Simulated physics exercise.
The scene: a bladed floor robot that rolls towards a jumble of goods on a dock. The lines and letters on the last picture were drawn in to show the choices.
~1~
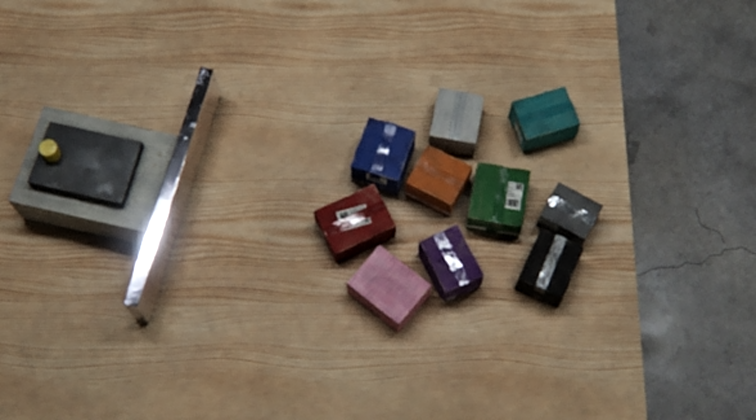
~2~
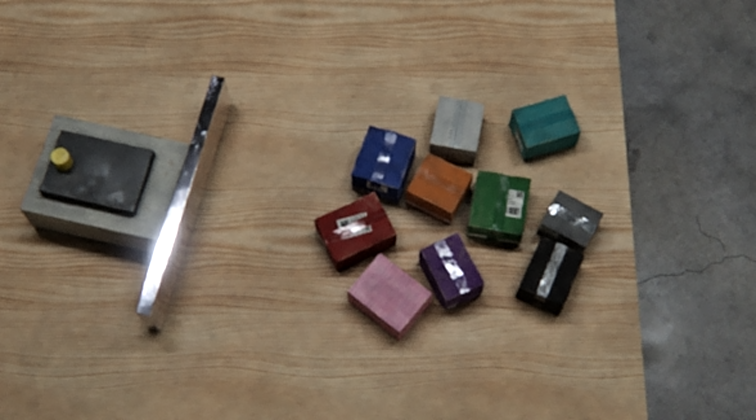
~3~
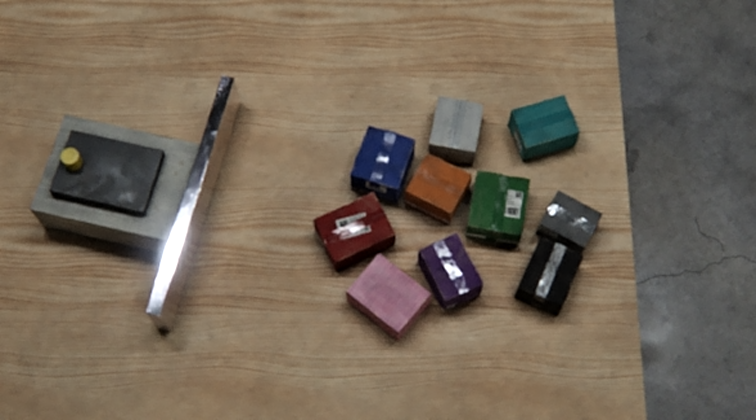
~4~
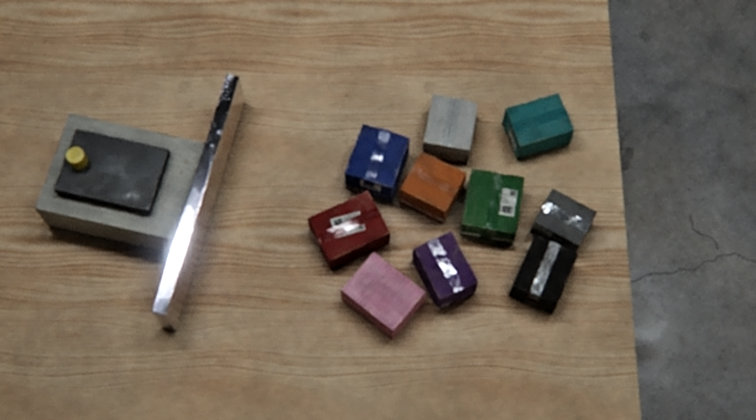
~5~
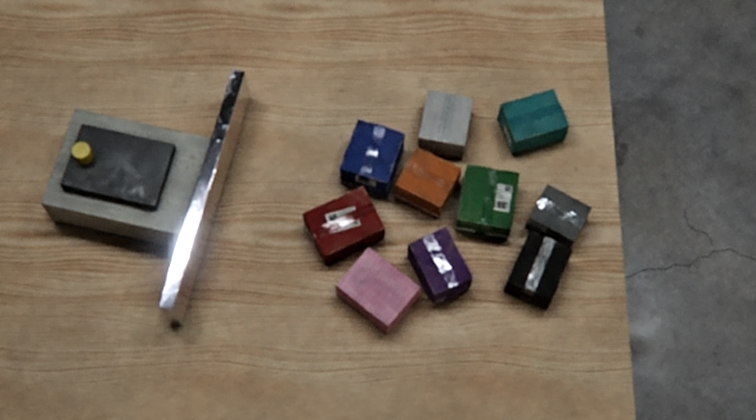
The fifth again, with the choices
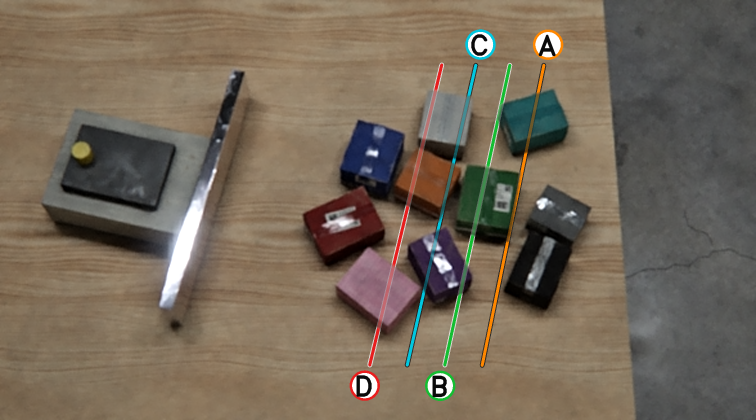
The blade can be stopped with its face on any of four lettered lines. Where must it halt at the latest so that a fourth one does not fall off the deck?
Up to line A.
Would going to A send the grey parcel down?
By then, yes.
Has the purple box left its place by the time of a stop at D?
By then, yes.
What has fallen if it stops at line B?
The grey parcel goes over.
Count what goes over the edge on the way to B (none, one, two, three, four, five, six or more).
In all, one.
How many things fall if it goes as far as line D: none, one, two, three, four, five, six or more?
By then, none.
On the marked copy, A at (515, 208); B at (479, 208); C at (443, 208); D at (408, 208).
Taking A. A third of the way, robot (239, 167); red parcel (361, 228); grey parcel (558, 218).
Two thirds of the way, robot (350, 168); grey parcel (612, 233); green parcel (563, 210).
When it is over, robot (436, 168); grey parcel over the edge; green parcel over the edge; three fallen.
As for the rest, B is within the limit but short; C is within the limit but short; D is within the limit but short.
